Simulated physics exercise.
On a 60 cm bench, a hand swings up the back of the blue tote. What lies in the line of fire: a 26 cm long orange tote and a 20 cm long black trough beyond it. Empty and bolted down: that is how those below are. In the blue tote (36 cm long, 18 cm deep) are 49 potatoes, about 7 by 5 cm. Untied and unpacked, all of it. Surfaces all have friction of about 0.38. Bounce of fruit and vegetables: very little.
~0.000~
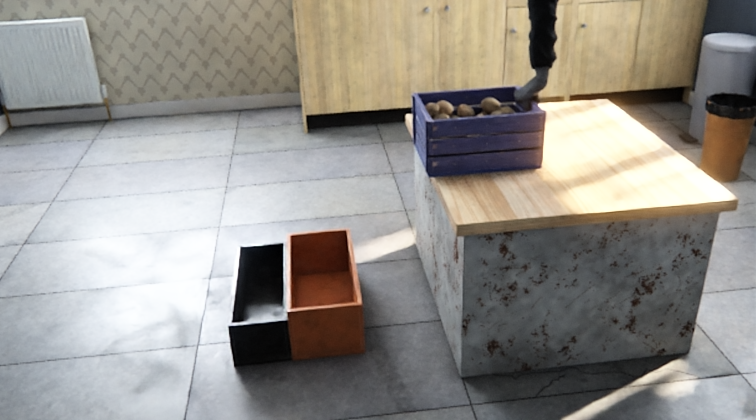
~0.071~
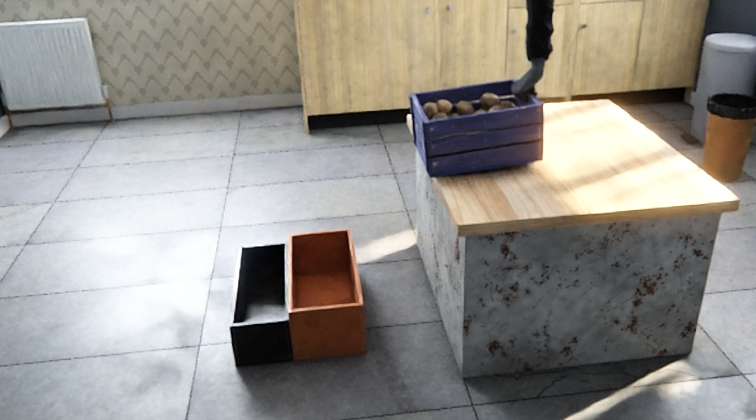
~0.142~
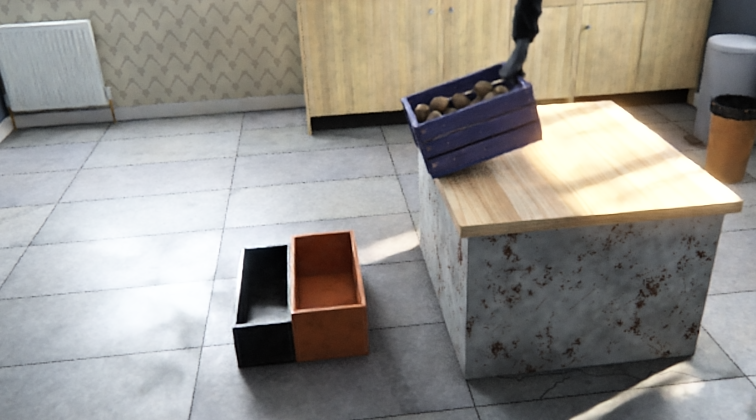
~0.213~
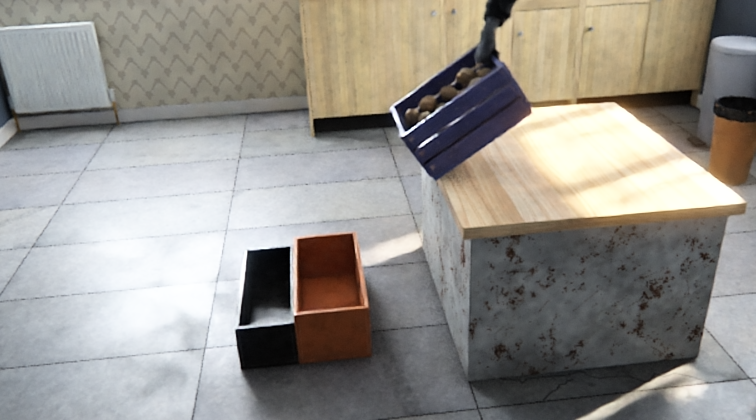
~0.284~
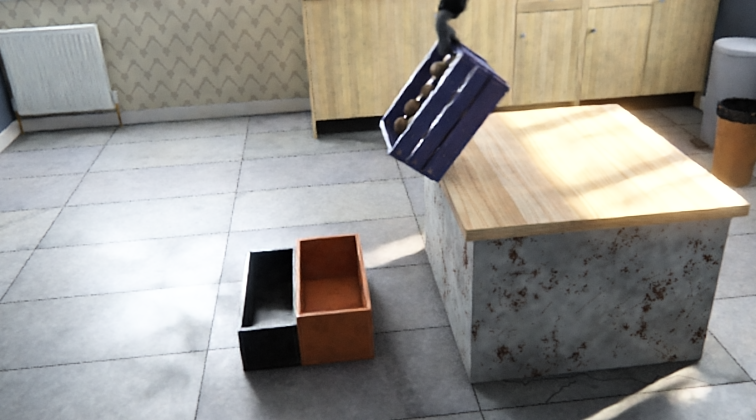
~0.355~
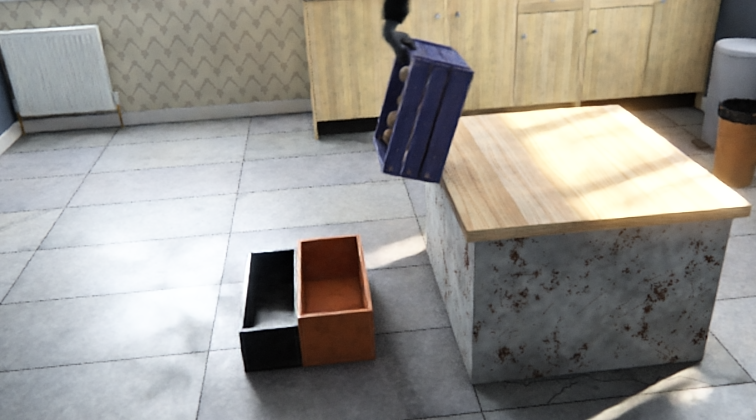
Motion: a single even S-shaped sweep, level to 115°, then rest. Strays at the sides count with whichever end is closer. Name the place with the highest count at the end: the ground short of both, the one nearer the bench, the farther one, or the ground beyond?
It's the orange tote, the closest one.
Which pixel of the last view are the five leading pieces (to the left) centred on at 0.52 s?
Mean position approx. (341, 130).
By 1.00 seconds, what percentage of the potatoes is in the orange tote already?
I'd put it near 55 in a hundred by then.
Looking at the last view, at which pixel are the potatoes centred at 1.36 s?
I'd place it close to (315, 311) in the last view.
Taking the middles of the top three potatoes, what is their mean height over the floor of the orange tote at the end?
9 cm or thereabouts.
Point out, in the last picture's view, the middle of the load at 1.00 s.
It's centred at about (319, 307).
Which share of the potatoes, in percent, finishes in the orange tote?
I'd put it at around 65 percent of them.
After 0.52 s, tilt 109°; 41 still in the blue tote and 8 in the air.
After 0.72 s, tilt 115°; 7 still in the blue tote, 10 in the orange tote, 4 in the black trough and 28 in the air.
After 1.00 s, tilt 115°; 26 in the orange tote, 15 in the black trough and 8 in the air.
Outcome (at 1.36 s), 31 in the orange tote, 15 in the black trough and 3 on the ground beyond the black trough.
